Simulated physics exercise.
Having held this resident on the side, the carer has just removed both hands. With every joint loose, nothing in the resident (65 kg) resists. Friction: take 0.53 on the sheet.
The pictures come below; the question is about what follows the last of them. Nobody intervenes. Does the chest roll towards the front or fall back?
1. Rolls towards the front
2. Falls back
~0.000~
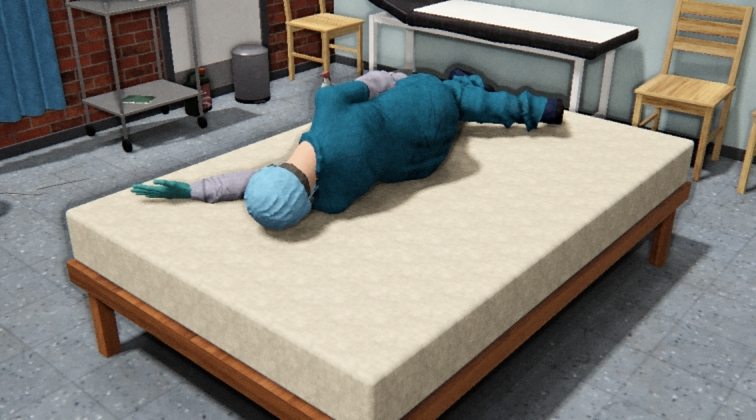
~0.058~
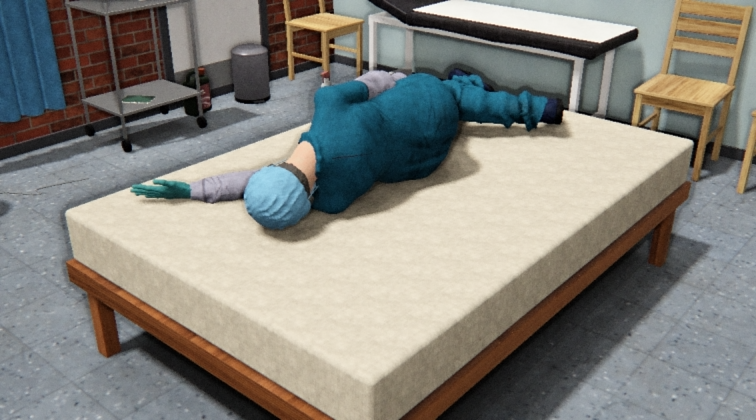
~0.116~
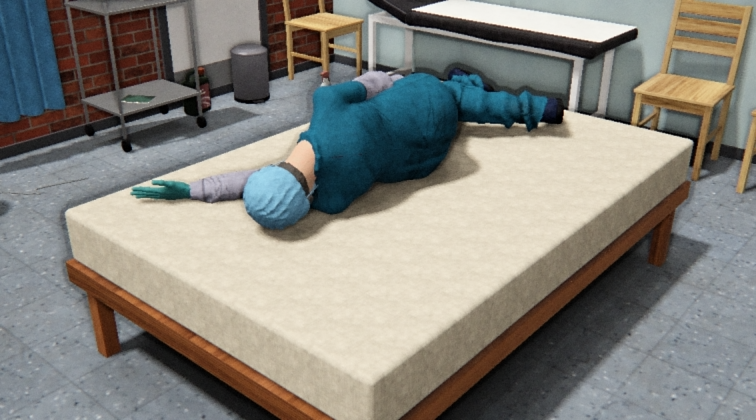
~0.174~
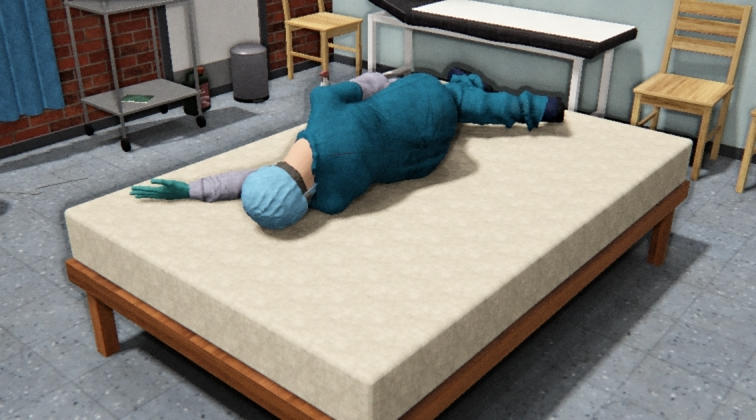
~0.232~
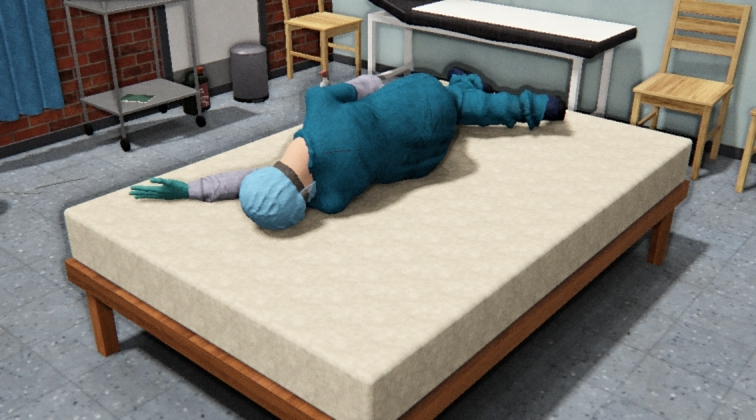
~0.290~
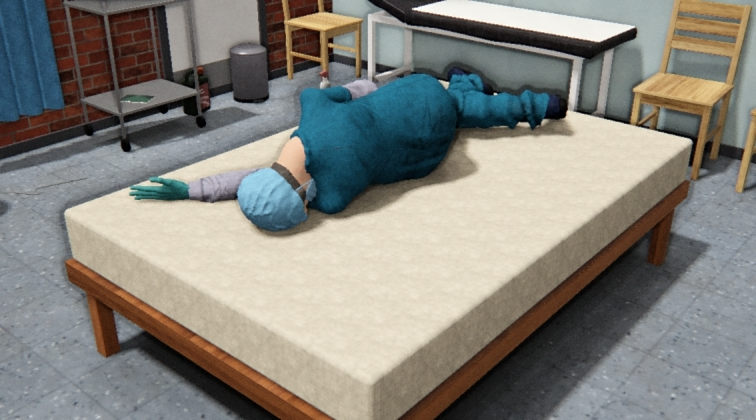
1, rolls towards the front.
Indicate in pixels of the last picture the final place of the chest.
It finishes near pixel (303, 158) of the last view.
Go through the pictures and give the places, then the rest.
The first frame shows chest (338, 149); shoulders at 100°.
The second frame shows chest (337, 149); shoulders at 100°.
The third frame shows chest (336, 150); shoulders at 100°.
The fourth frame shows chest (334, 150); shoulders at 105°.
The fifth frame shows chest (331, 150); shoulders at 105°.
The sixth frame shows chest (329, 150); shoulders at 110°.
After 0.54 s the chest is turned 135° from lying flat on the back, near (323, 155) in the last picture's view.
After 0.94 s the chest is turned 150° from lying flat on the back, near (318, 155) in the last picture's view.
After 1.54 s the chest is turned 165° from lying flat on the back, near (309, 156) in the last picture's view.
At rest, 2.9 s, chest rolls forwards.
